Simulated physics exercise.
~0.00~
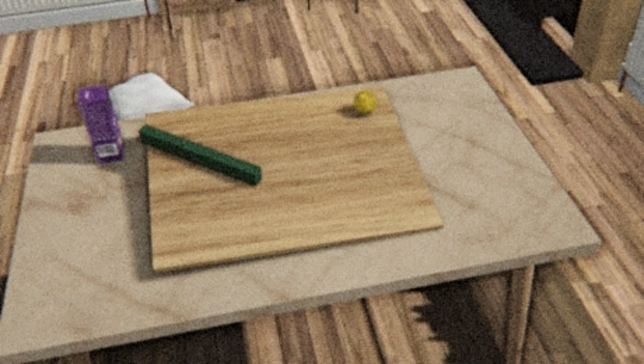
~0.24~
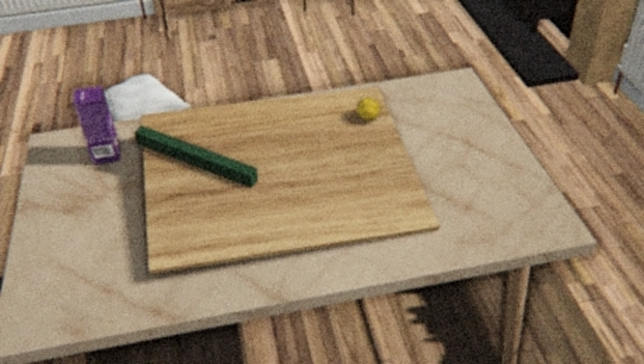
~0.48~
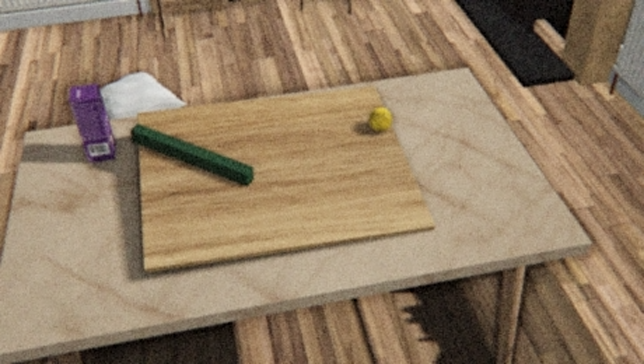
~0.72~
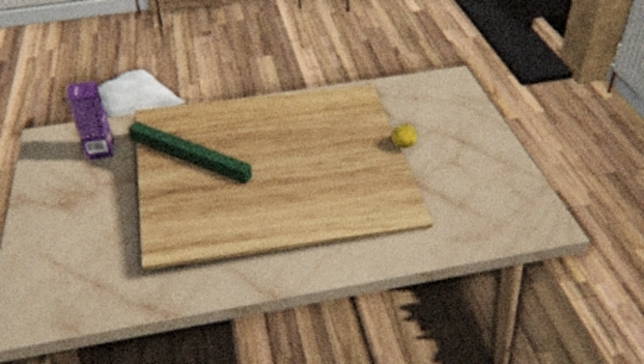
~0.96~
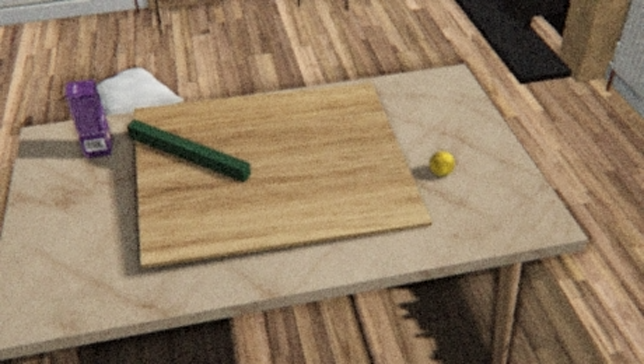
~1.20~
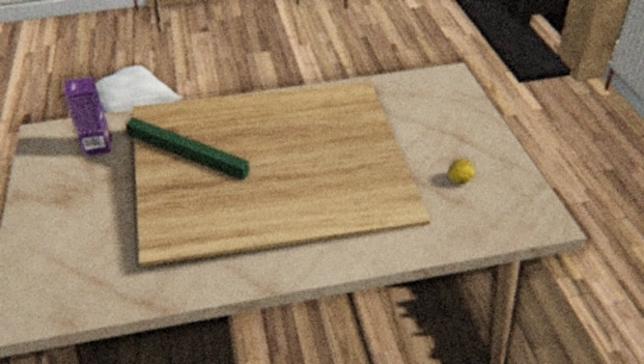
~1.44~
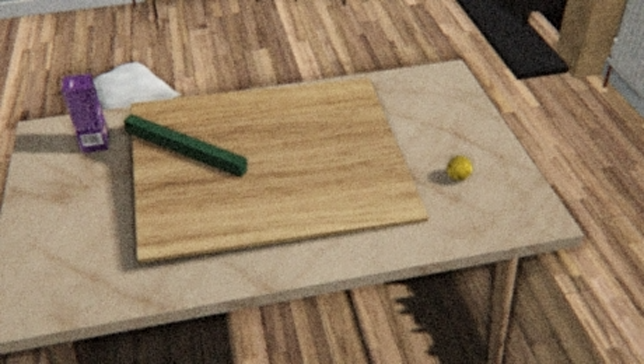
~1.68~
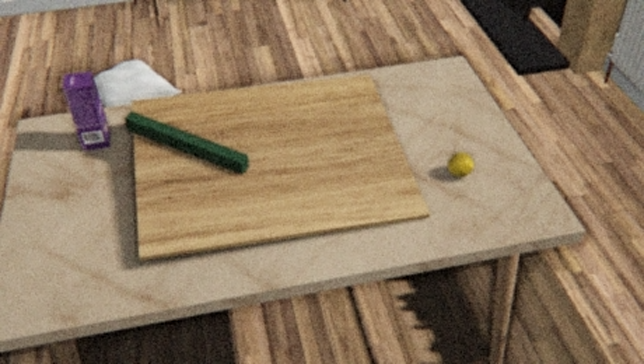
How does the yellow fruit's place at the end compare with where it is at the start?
At the start it is on the wooden board near the far right corner. At the end it rests on the pale tabletop to the right of the board, closer to the viewer.
